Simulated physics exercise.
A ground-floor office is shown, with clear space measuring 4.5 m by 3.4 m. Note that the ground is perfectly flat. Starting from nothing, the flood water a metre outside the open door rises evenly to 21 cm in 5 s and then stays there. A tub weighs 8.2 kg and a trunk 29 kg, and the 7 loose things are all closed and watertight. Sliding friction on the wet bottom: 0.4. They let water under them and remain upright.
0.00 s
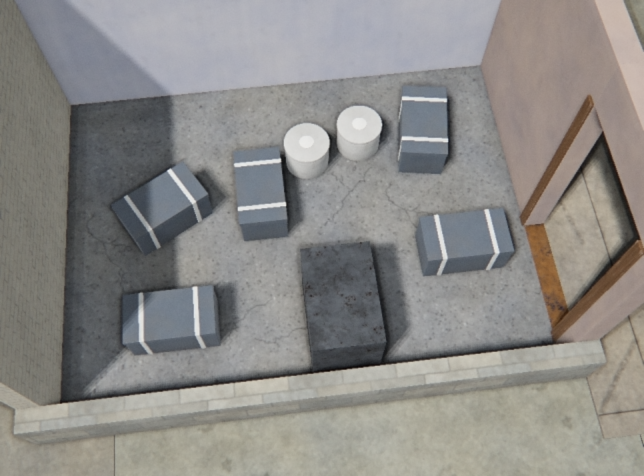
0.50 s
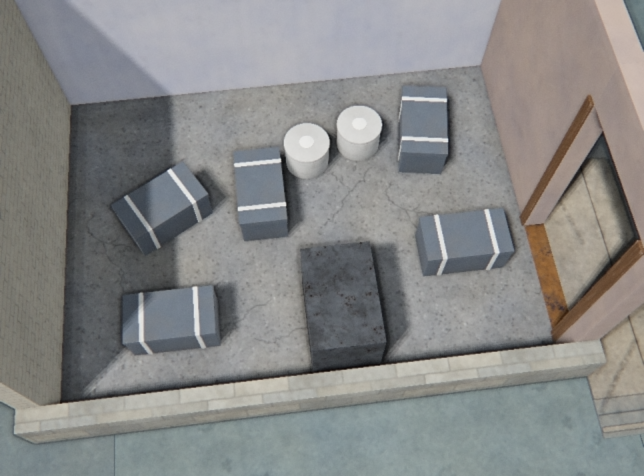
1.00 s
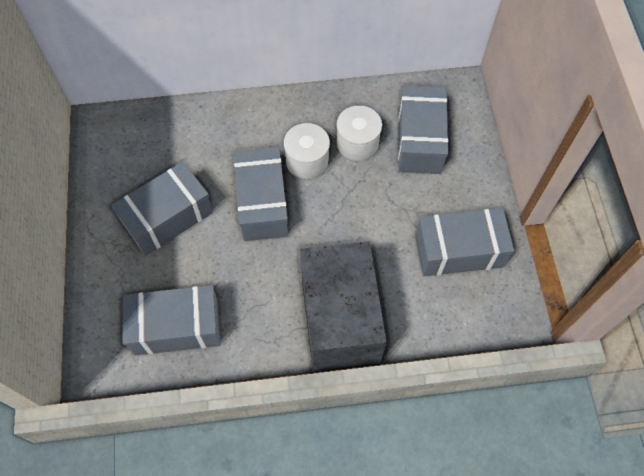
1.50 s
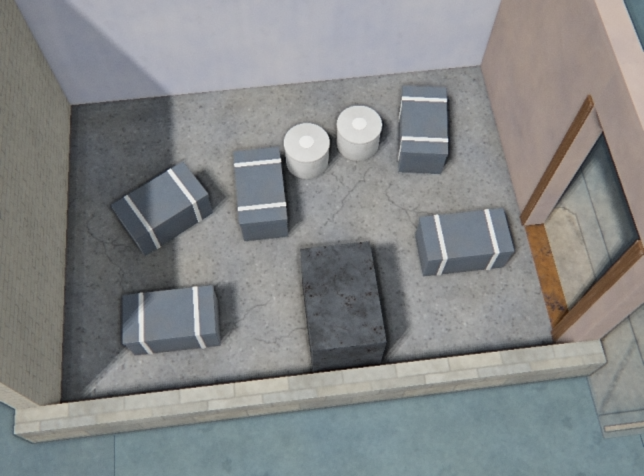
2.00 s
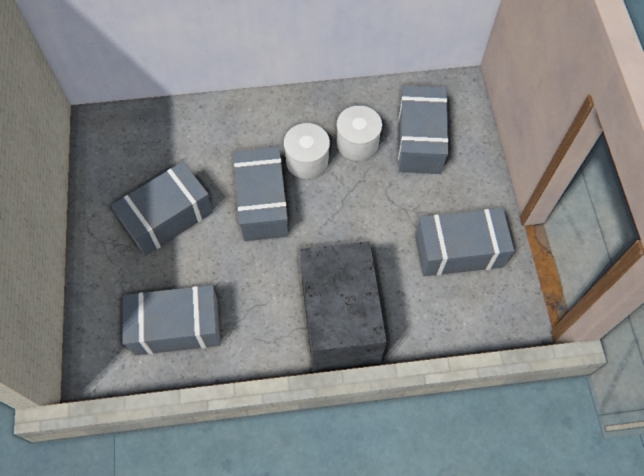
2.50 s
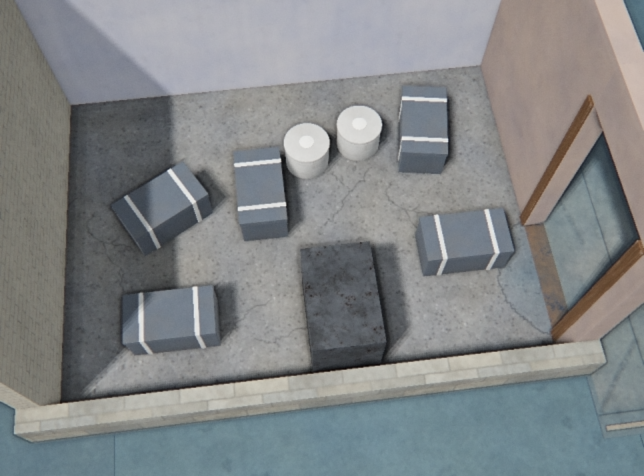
Bluish water spreads outside a room of still trunks and tubs, then enters the doorway.
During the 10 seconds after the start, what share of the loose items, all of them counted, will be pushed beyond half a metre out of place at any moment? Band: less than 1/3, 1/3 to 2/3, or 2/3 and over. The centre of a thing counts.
Band: 1/3 to 2/3.
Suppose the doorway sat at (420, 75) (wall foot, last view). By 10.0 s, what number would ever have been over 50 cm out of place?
Count: 4.
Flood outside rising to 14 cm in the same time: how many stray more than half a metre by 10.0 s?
Then the count would be 1.
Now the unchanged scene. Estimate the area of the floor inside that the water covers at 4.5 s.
Roughly 3.0 m2 of it is wet.
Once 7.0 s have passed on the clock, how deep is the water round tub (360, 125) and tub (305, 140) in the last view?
Around 4 cm and 3 cm.
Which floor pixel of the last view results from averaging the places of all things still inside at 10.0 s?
Centre of the remaining things: Roughly (258, 177).
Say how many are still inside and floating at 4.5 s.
The number is 0.
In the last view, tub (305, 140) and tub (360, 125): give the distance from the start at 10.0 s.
They've ended up 200 cm and 100 cm away, in that order.
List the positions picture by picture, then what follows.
In the first frame, a tub at (359, 124) rests on the ground; a trunk at (466, 234) rests on the ground; water covers 0.0 m2; 0 of 7 have shifted.
In the second frame, a tub at (359, 124), on the bottom; a trunk at (466, 234), on the bottom; water covers 0.0 m2; 0 of 7 have shifted.
In the third frame, a tub at (359, 124), on the bottom; a trunk at (466, 234) rests on the ground; water covers 0.0 m2; 0 of 7 have shifted.
In the fourth frame, a tub at (359, 124), on the bottom; a trunk at (466, 234) rests on the ground; 0.0 m2 under water; 0 of 7 have shifted.
In the fifth frame, a tub at (359, 124), on the bottom; a trunk at (466, 234) rests on the ground; 0.0 m2 under water; 0 of 7 have shifted.
In the sixth frame, a tub at (359, 124) rests on the ground; a trunk at (466, 234) rests on the ground; 0.3 m2 under water; 0 of 7 have shifted.
After 3.5 s 0 of 7 are over 50 cm from their spots; 0 afloat.
After 4.5 s 0 of 7 are over 50 cm from their spots; 0 afloat.
After 7.0 s 1 of 7 are over 50 cm from their spots; 1 afloat.
After 10.0 s 3 of 7 are over 50 cm from their spots, and 3 have been at some point; 3 afloat.
